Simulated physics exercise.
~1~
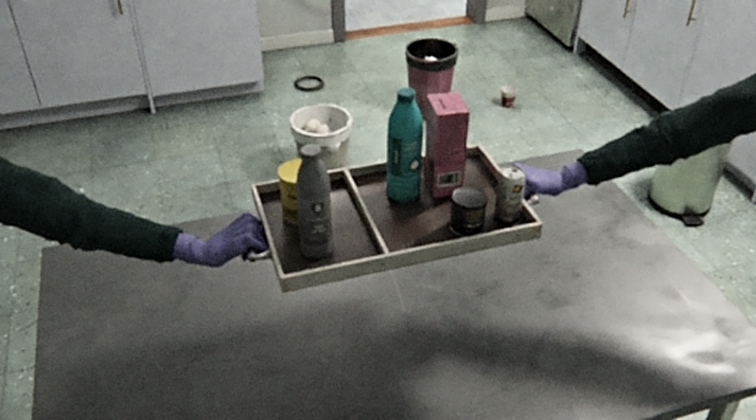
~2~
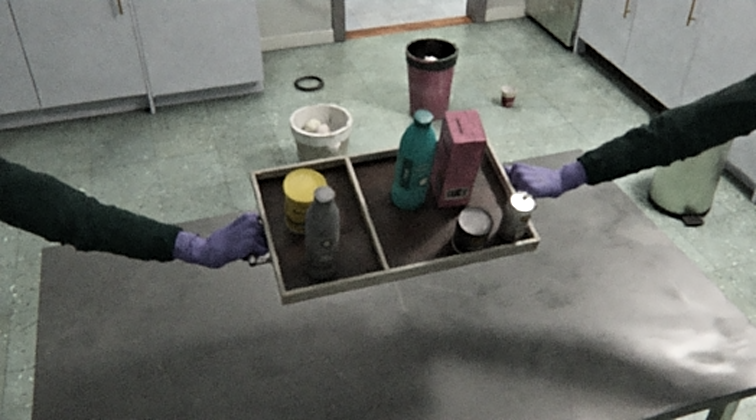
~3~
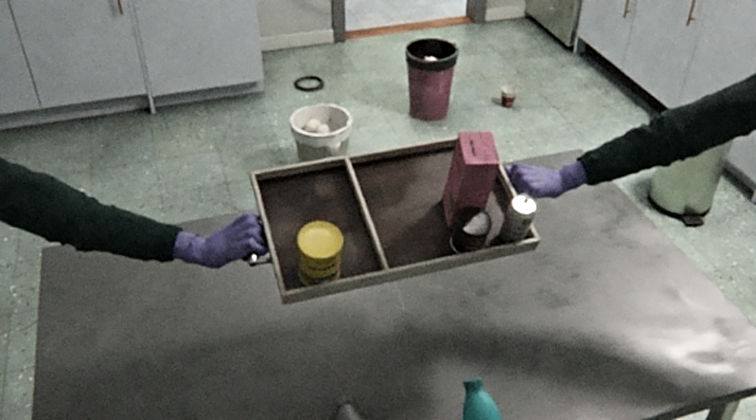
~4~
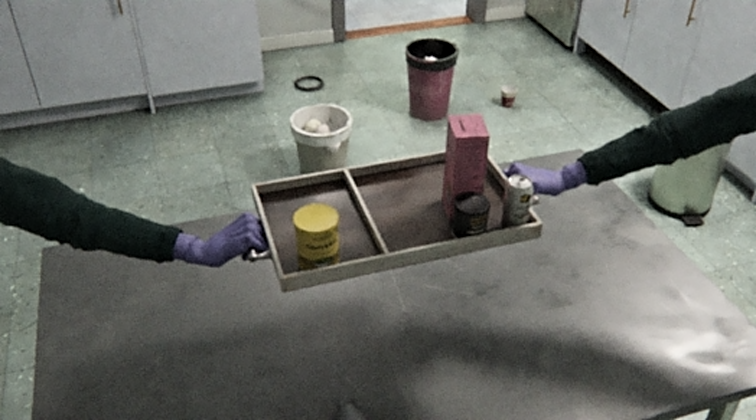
At first, two purple-gloved hands hold a divided tray level above a dark table, with a yellow tin and grey bottle on the left and a turquoise bottle, pink carton, black tin and white can on the right. The hands tip the near edge down, and the bottles begin to lean. Both bottles then leave the tray over the near side, while the yellow tin slides toward the rim and the carton shifts nearer. Finally the tray is brought back toward level, with the yellow tin, carton, black tin and can still standing on it.
